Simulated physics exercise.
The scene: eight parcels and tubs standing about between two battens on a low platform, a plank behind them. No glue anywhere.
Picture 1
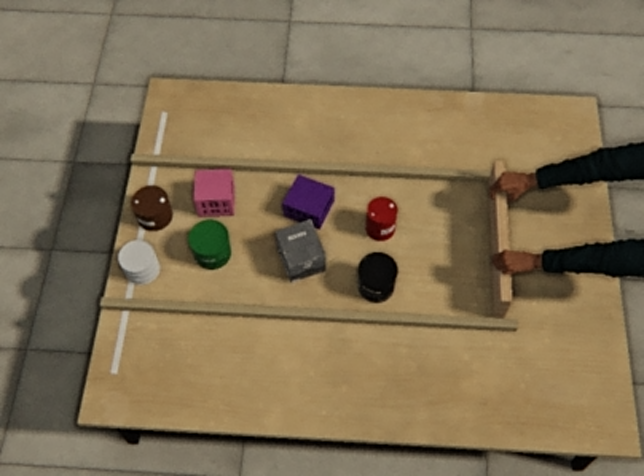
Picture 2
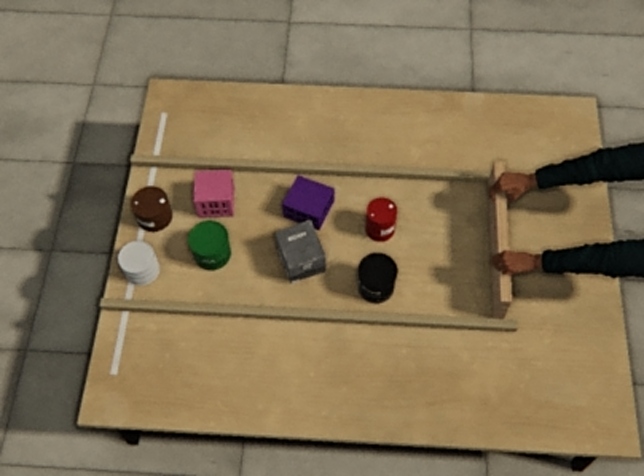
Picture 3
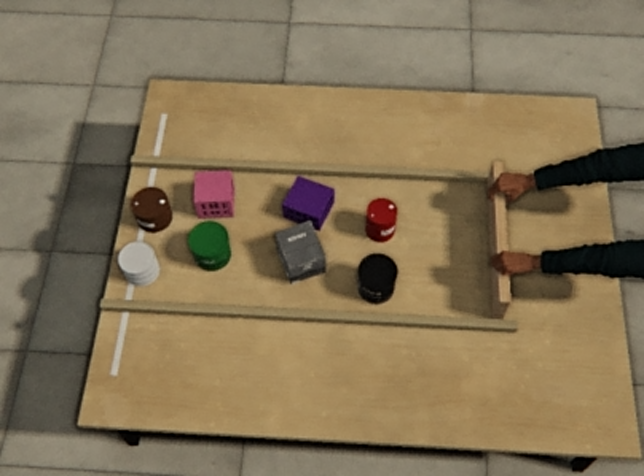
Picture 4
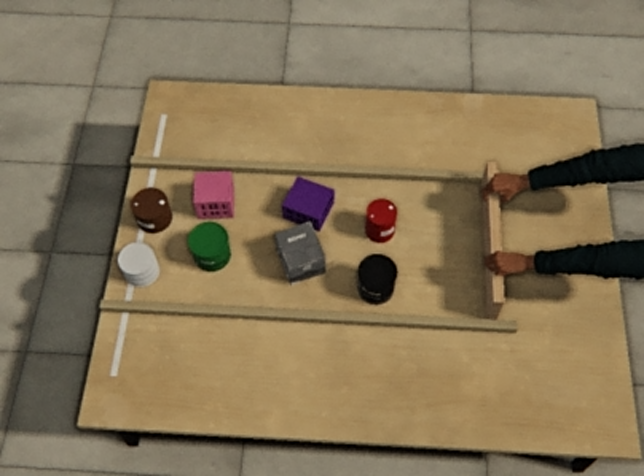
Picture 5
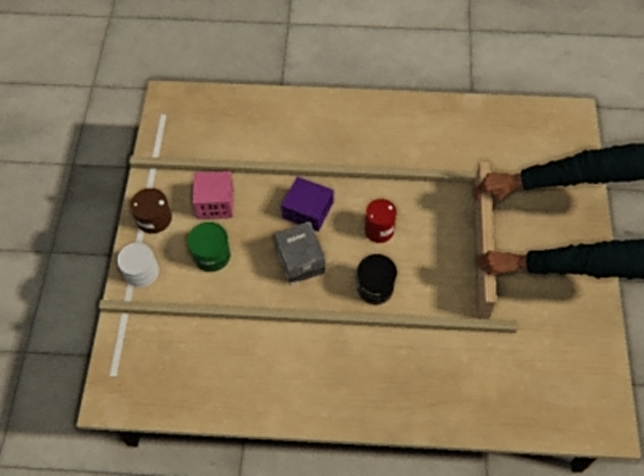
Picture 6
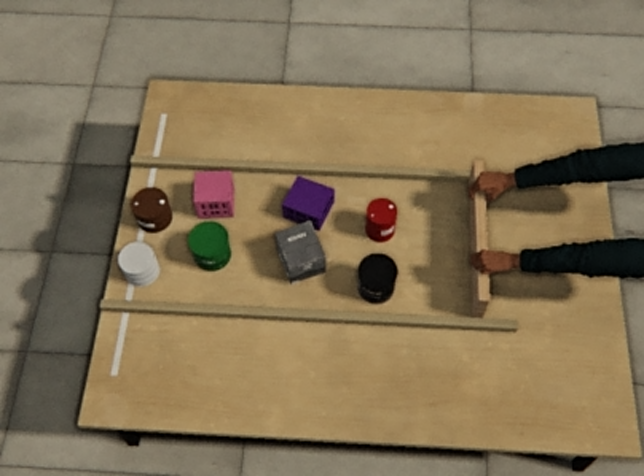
On a light wooden tabletop set over grey floor tiles, seen from a high, steady viewpoint, two thin battens run crosswise with a white line near the left edge. Between them sit brown and white tubs at the line, then a pink box and green tub, purple and grey boxes, and red and black tubs. Two dark-sleeved arms at the right slide a wooden plank slightly leftward, while the objects stay still.
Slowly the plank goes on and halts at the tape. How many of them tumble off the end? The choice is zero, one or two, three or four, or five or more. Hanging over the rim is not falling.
Here the number that fall off is five or more.
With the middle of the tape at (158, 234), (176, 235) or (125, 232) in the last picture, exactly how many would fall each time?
In that order 4, 2 and 8.
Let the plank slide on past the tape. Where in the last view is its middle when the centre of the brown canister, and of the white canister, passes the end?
Its middle is around (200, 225) and around (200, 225).
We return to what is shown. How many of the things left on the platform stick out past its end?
That would be 3.
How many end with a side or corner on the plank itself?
In contact: 3.
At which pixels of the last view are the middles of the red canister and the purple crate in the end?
Near (128, 204) and (131, 177).
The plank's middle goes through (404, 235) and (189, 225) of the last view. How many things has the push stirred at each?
0 and 8.
A little later, none off yet; white canister at rest near (139, 264); brown canister at rest near (152, 210); pink crate at rest near (214, 195).
Next, none off yet; white canister at rest near (139, 264); brown canister at rest near (152, 210); pink crate shifted a little near (200, 193).
When it is over, the number that fall off is five or more; down, grey box, green pail, pink crate, brown canister and white canister.
